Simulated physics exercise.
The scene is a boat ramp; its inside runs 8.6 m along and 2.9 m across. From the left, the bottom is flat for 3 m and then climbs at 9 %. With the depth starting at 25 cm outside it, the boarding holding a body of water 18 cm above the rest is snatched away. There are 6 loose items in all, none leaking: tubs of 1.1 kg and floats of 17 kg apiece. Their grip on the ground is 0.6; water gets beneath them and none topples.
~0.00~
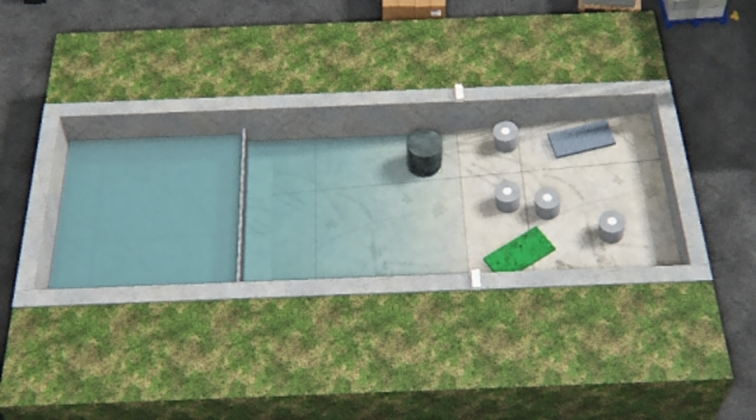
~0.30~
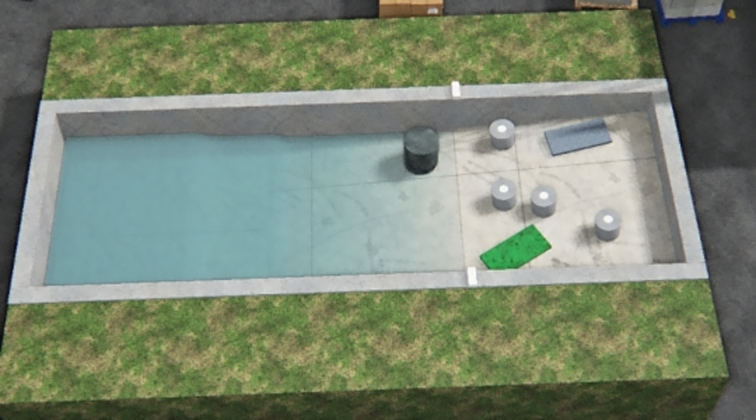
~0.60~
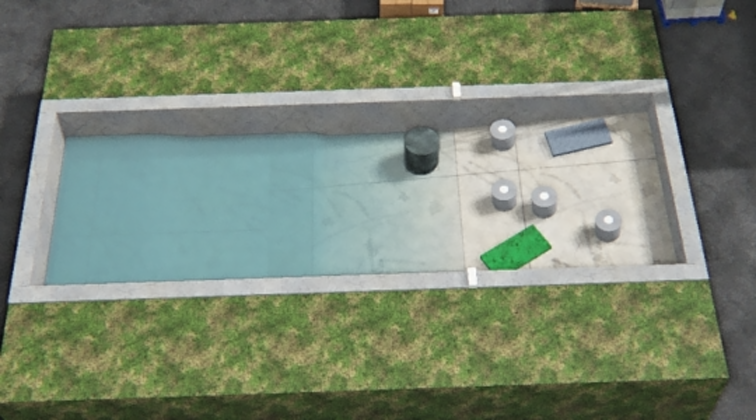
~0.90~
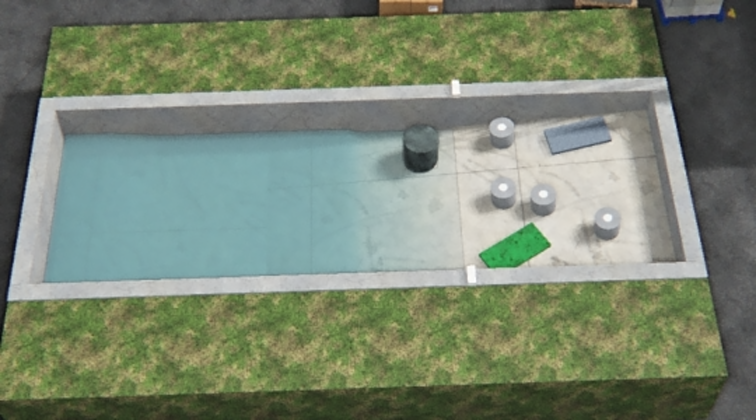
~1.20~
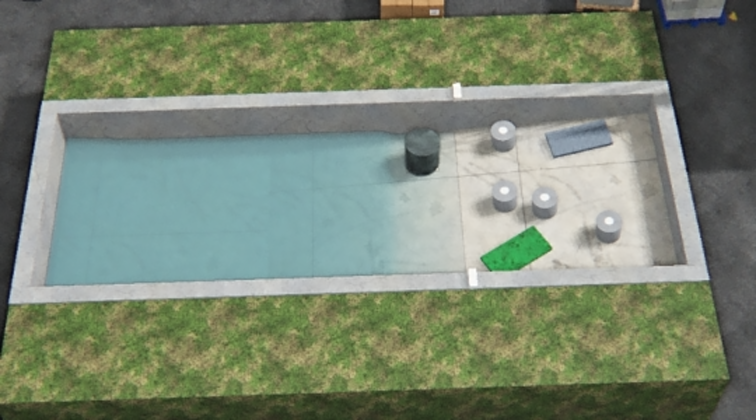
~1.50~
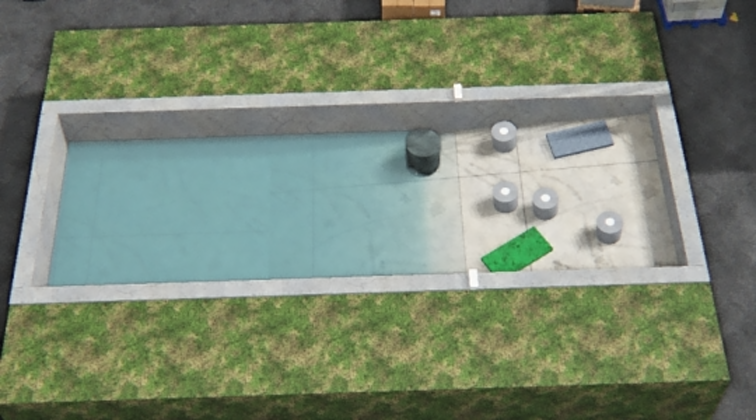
In this clip, a thin barrier across a walled basin disappears, and the deeper-looking water on the left spreads rightward over the pale floor toward a dark drum, while the green float, grey panel and small tubs stay still.
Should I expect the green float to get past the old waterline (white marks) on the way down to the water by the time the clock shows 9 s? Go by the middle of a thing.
Green float: Yes.
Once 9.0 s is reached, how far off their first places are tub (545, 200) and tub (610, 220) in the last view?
First 250 cm, then 350 cm.
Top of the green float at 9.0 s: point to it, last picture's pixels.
Estimated pixel: About (341, 261).
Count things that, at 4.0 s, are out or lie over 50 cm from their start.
The number I get is 2.
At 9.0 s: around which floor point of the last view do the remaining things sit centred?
Roughly at (403, 216).
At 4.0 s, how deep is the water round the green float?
Roughly 9 cm.
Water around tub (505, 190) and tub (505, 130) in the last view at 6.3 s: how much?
Some 5 cm at the first, some 9 cm at the second.
After 2.1 s the green float is near (518, 253), 0.0 m from its start, aground; 0 of 6 are over the mark; 0 afloat.
After 4.0 s the green float is near (527, 254), 0.1 m from its start, afloat; 0 of 6 are over the mark; 5 afloat.
After 6.3 s the green float is near (481, 265), 0.5 m from its start, afloat; 0 of 6 are over the mark; 6 afloat.
After 9.0 s the green float is near (341, 261), 2.4 m from its start, afloat; 5 of 6 are over the mark; 5 afloat.
